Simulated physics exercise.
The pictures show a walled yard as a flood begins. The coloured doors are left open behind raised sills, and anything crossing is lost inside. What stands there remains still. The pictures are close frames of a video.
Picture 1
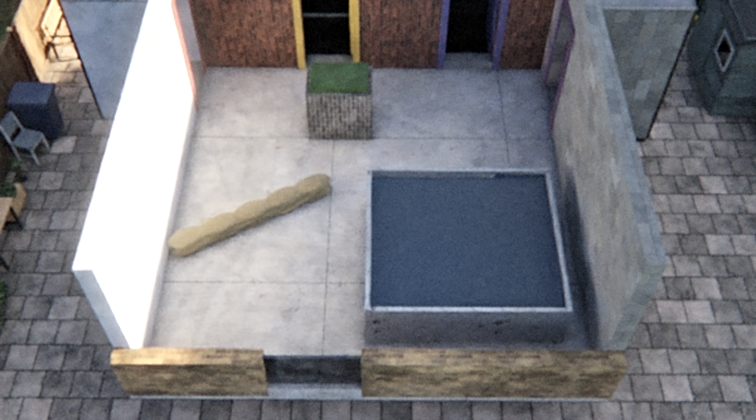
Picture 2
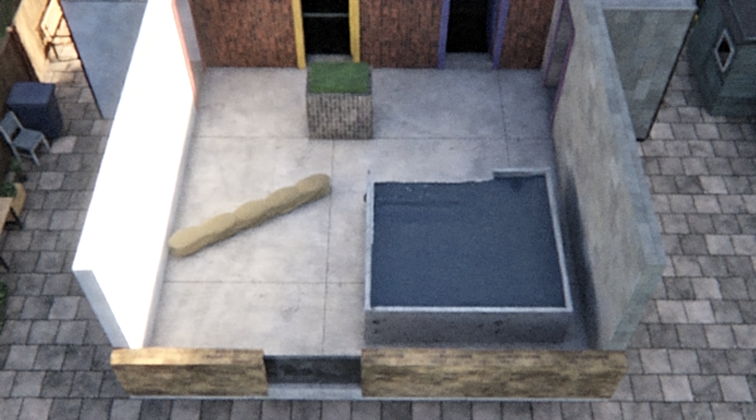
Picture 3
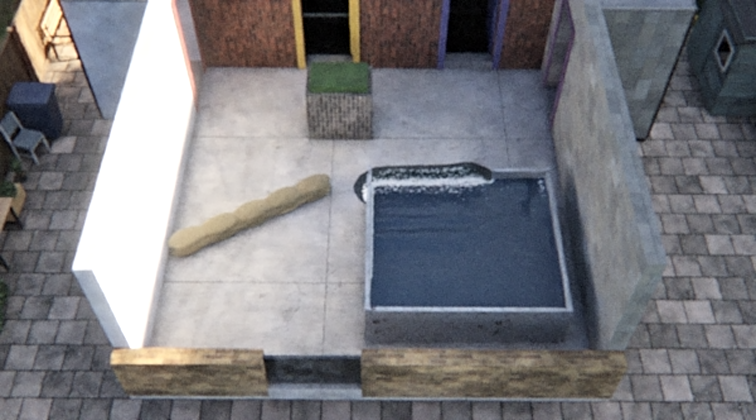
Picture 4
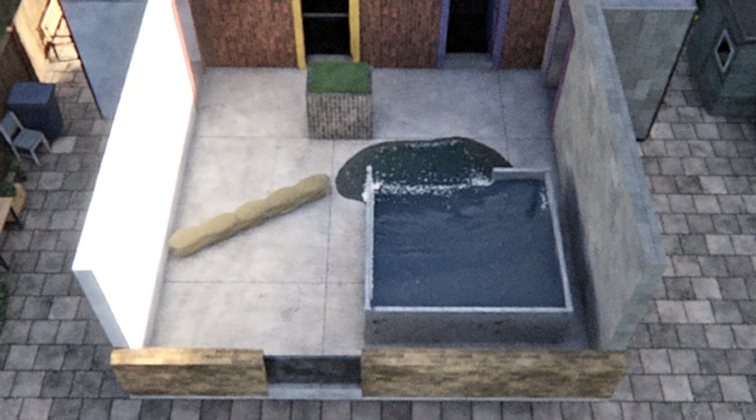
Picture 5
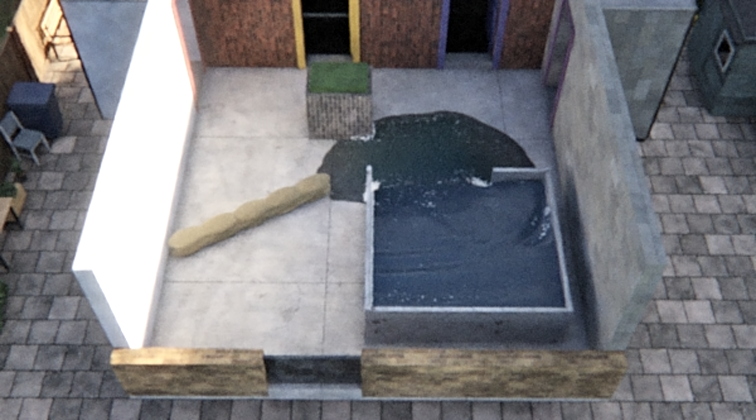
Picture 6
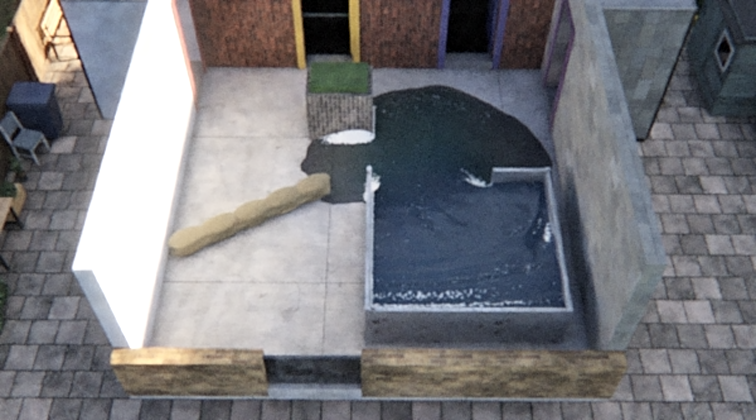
The video shows a walled yard with a filled water tank, a grass-topped block and a long tan barrier, as water pours through a gap on the tank's far side and spreads in a dark, widening pool across the floor.
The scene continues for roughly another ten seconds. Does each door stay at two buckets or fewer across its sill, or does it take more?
Taking them in turn: The red door stays at two or fewer, the blue door takes more, the purple door takes more, the yellow door takes more.
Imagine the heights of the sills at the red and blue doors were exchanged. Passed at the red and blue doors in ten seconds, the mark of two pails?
The red one goes past the mark, the blue one goes past the mark.
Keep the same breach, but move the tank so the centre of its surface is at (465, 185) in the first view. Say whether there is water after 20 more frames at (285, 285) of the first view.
My call for that spot: Not reached.
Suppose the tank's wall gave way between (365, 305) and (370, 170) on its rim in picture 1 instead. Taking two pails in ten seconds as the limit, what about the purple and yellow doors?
Outcome - purple door breaks the threshold, yellow door comes in lower.
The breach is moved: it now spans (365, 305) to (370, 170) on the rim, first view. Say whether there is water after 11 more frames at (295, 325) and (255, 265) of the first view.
Submerged, then submerged.
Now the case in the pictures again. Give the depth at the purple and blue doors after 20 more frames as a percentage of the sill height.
About 300 %, then 170 %.
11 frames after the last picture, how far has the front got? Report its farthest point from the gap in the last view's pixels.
Somewhere near (205, 73).
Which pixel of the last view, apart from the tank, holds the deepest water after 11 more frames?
Deepest point: Roughly (398, 75).
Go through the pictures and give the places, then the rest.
Still water in the water tank at (463, 238), in the first picture.
Water pours out on the water tank's far side and has run to a hidden place, in the second picture.
The front is at a hidden place, out from the gap on the water tank's far side, in the third picture.
The front is at (490, 152), out from the gap on the water tank's far side, in the fourth picture.
Water pours out on the water tank's far side and has run to (446, 114), in the fifth picture.
Water pours out on the water tank's far side and has run to (437, 88), in the sixth picture.
A moment on, water covers 35 % of the floor; the red door not reached, the blue door over two buckets in, the purple door wet at the sill, nothing in, the yellow door wet at the sill, nothing in.
Next, water covers 55 % of the floor; the red door not reached, the blue door far over two buckets in, the purple door under two buckets in, the yellow door under two buckets in.
Then, water covers 65 % of the floor; the red door wet at the sill, nothing in, the blue door far over two buckets in, the purple door far over two buckets in, the yellow door over two buckets in.
Later, water covers 75 % of the floor; the red door wet at the sill, nothing in, the blue door far over two buckets in, the purple door far over two buckets in, the yellow door over two buckets in.
In the end, water covers 95 % of the floor; the red door wet at the sill, nothing in, the blue door far over two buckets in, the purple door far over two buckets in, the yellow door over two buckets in.
